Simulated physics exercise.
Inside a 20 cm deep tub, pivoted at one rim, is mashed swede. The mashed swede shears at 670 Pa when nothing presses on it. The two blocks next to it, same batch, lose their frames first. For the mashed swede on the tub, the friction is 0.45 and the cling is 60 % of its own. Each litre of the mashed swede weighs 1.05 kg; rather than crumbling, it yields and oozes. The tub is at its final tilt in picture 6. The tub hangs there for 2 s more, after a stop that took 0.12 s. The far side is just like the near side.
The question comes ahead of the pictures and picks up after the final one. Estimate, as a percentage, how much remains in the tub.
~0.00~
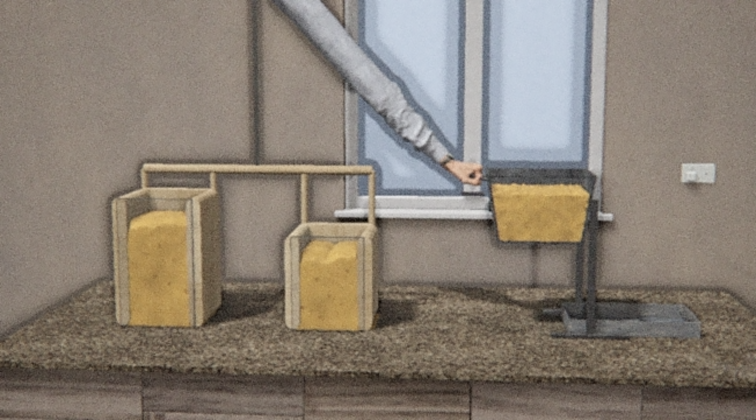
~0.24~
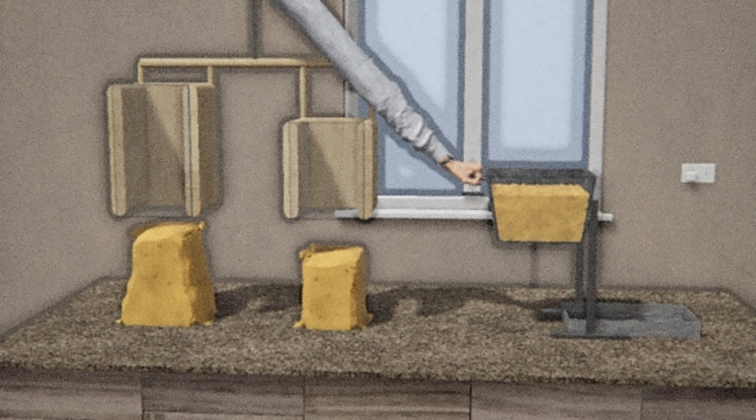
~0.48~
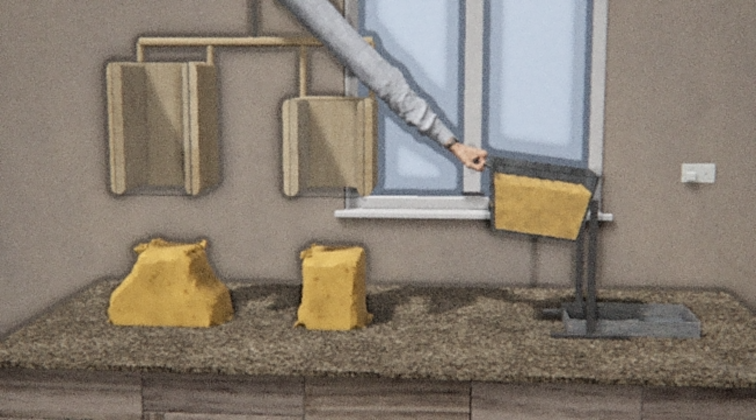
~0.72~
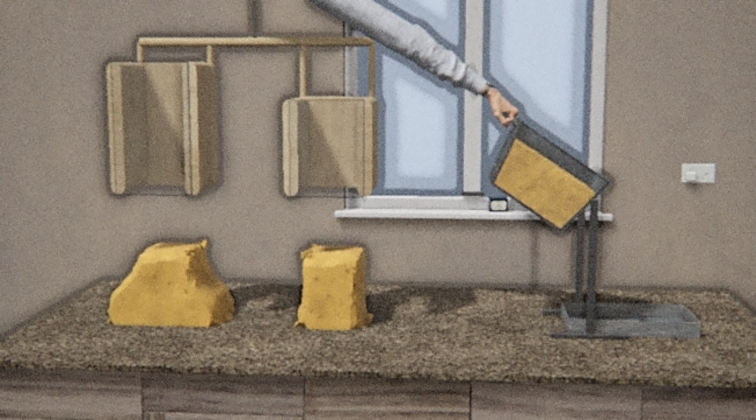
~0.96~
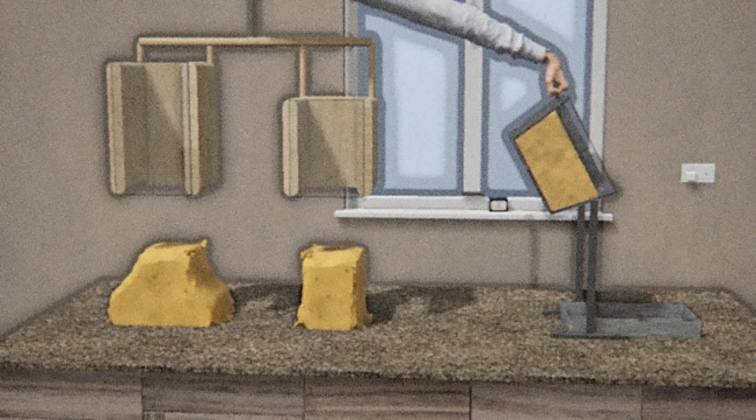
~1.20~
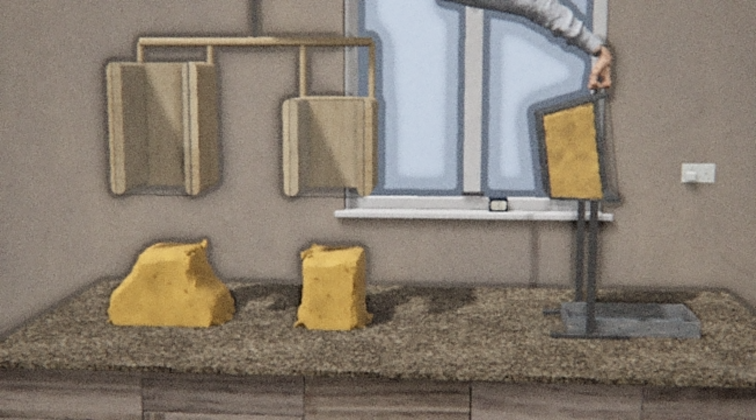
Roughly 99 per cent remains.
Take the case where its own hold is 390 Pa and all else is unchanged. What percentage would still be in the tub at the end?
Around 45 per cent.
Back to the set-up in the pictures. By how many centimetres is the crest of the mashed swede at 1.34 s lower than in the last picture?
Around 2 cm below its level in the last picture.
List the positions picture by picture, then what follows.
In the first picture, handle-side rim at (490, 176), tilt 0 degrees; highest point of the mashed swede at (566, 194); test blocks 35 cm, 25 cm high (left to right).
In the second picture, handle-side rim at (490, 176), tilt 0 degrees; highest point of the mashed swede at (566, 194); test blocks 30 cm, 24 cm high (left to right).
In the third picture, handle-side rim at (495, 163), tilt 7 degrees; highest point of the mashed swede at (500, 182); test blocks 24 cm, 24 cm high (left to right).
In the fourth picture, handle-side rim at (524, 123), tilt 34 degrees; highest point of the mashed swede at (519, 142); test blocks 24 cm, 24 cm high (left to right).
In the fifth picture, handle-side rim at (570, 99), tilt 62 degrees; highest point of the mashed swede at (555, 114); test blocks 24 cm, 24 cm high (left to right).
In the sixth picture, handle-side rim at (610, 97), tilt 82 degrees; highest point of the mashed swede at (592, 107); test blocks 24 cm, 24 cm high (left to right).
By 1.34 s, the tub is at 82 degrees and holds 100 %.
By 1.51 s, the tub is at 82 degrees and holds 100 %.
By 1.68 s, the tub is at 82 degrees and holds 99 %.
By 1.85 s, the tub is at 82 degrees and holds 99 %.
By 3.20 s, at the end, the tub is at 82 degrees and holds 99 %.
